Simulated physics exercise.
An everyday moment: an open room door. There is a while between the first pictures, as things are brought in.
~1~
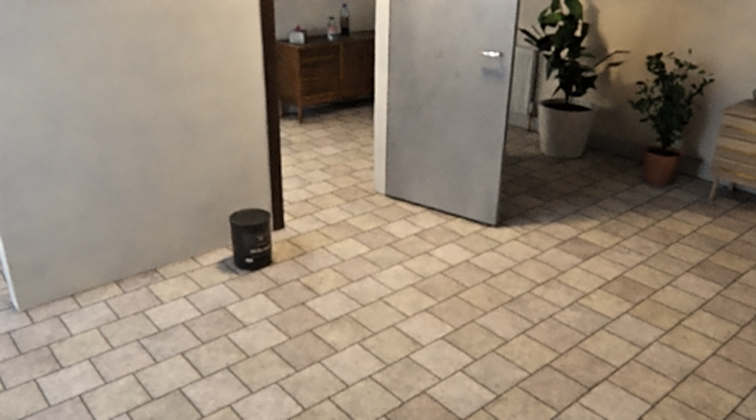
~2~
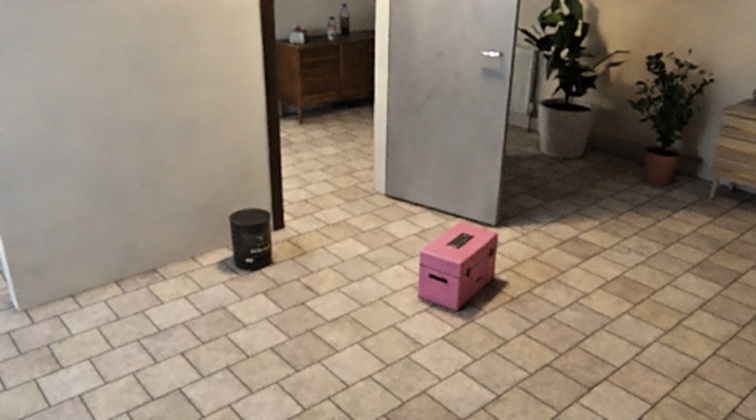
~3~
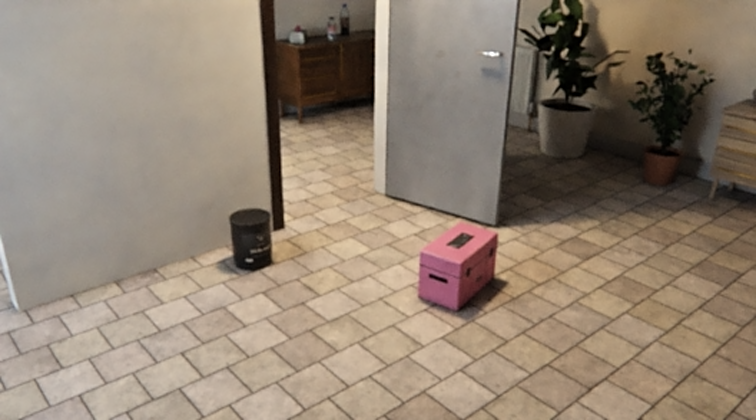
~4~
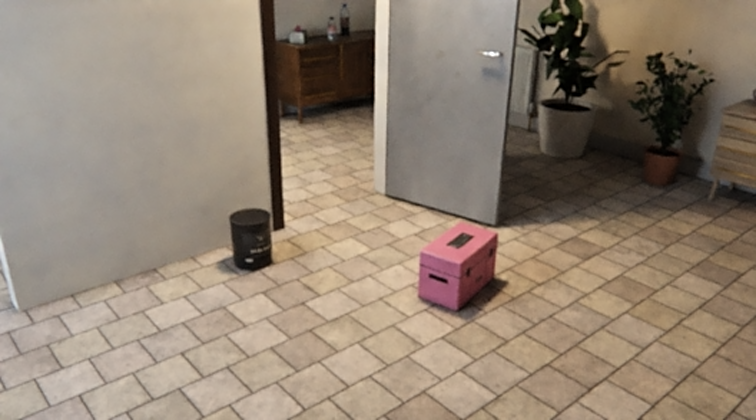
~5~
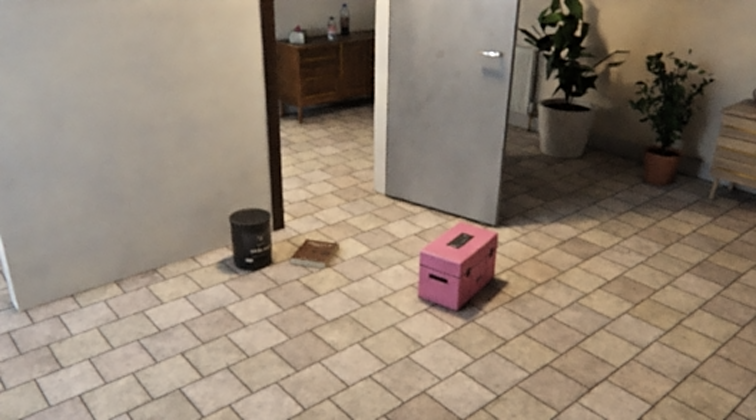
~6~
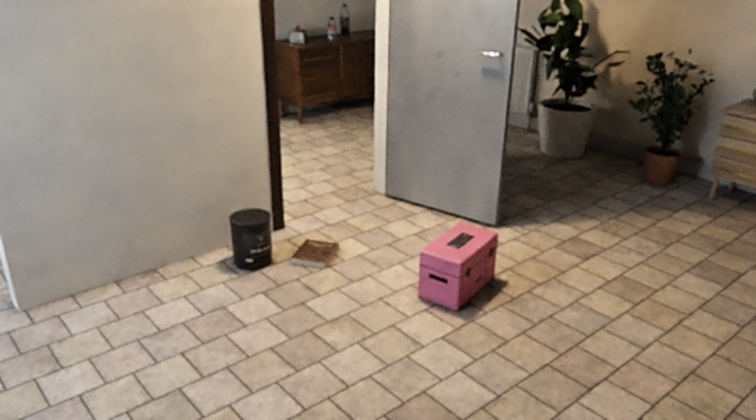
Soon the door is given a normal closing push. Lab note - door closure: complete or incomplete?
Complete.
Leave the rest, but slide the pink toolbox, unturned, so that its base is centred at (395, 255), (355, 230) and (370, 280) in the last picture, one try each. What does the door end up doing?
Try 1 - gets caught; try 2 - gets caught; try 3 - swings fully home.
Then, 0.70 s on from there, door 86° open.
Then, 1.30 s on from there, door 58° open.
Then, 1.80 s on from there, door 34° open.
Then, 2.30 s on from there, door 10° open.
In the end, door 0° open; all 3 unmoved. At the end, from the last picture's camera, brown book near (315, 253).
